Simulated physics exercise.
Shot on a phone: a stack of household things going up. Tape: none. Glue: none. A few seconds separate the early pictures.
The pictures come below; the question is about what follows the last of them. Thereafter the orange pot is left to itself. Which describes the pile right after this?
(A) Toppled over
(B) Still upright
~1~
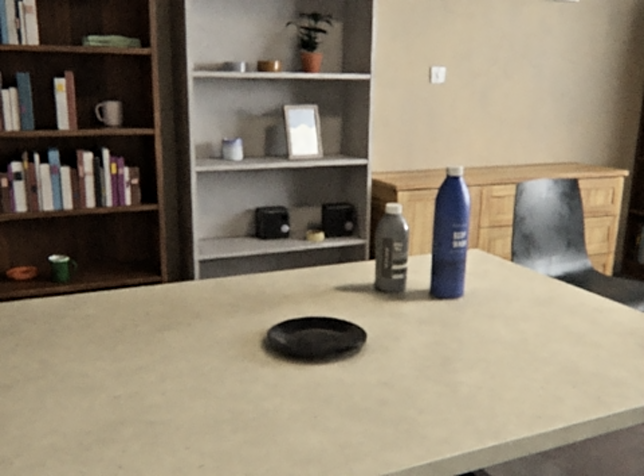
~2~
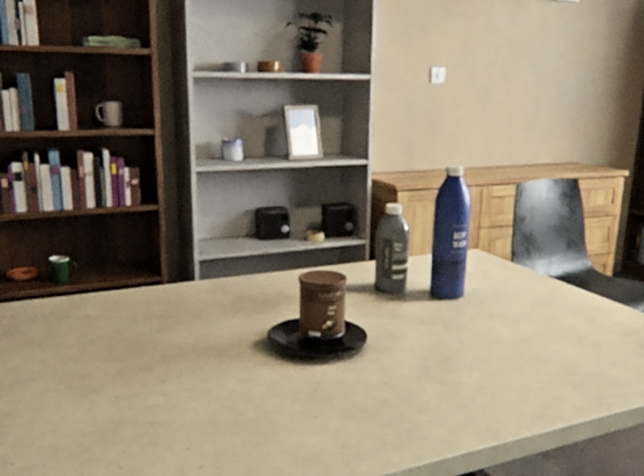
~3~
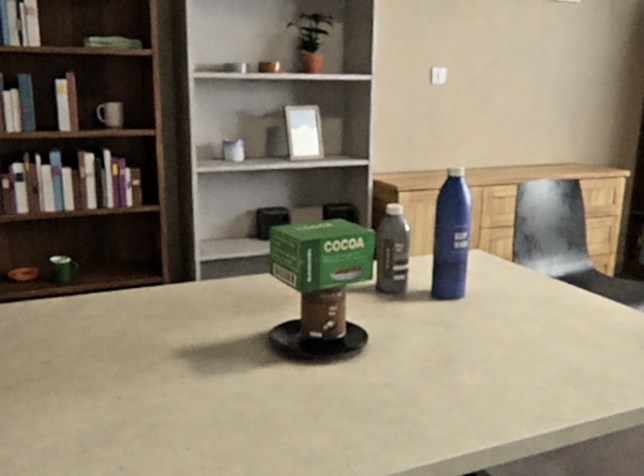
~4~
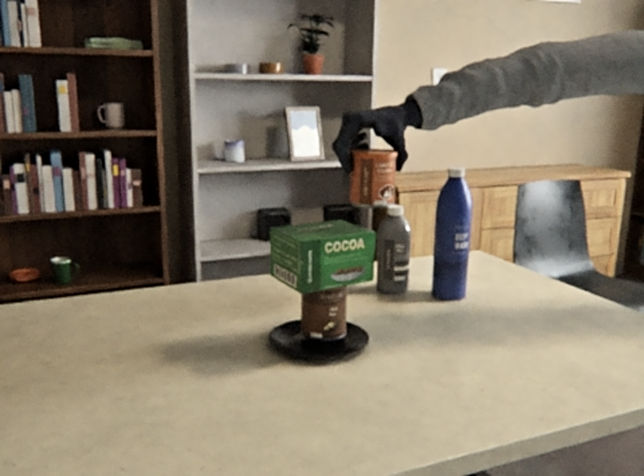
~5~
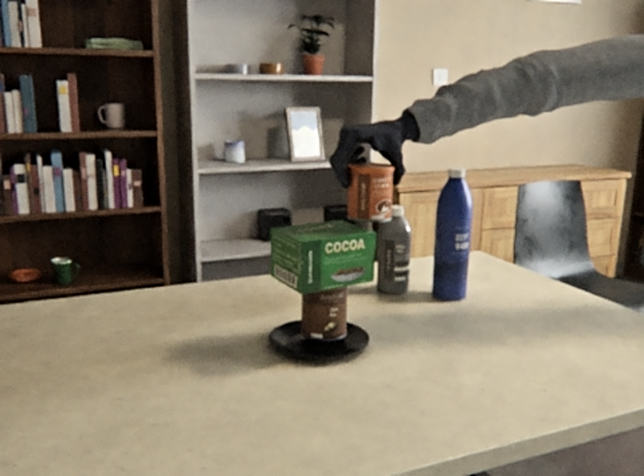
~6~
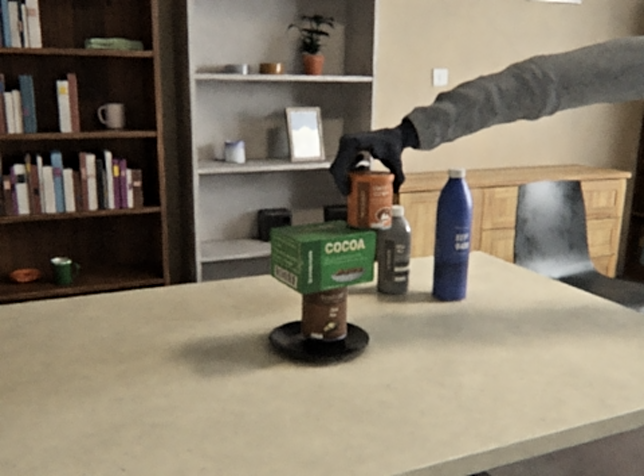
A.
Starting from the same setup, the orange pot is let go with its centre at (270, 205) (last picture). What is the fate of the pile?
The pile then goes over.
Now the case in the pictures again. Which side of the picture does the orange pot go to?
That would be the viewer's right.
Then, 0.40 s after the last picture, orange pot now fallen.
Then, 0.50 s after the last picture, things are still on the move.
At rest, fallen, orange pot; the other 5 in place. Seen from the same camera at the end, orange pot near (397, 311). The pile loses its balance.
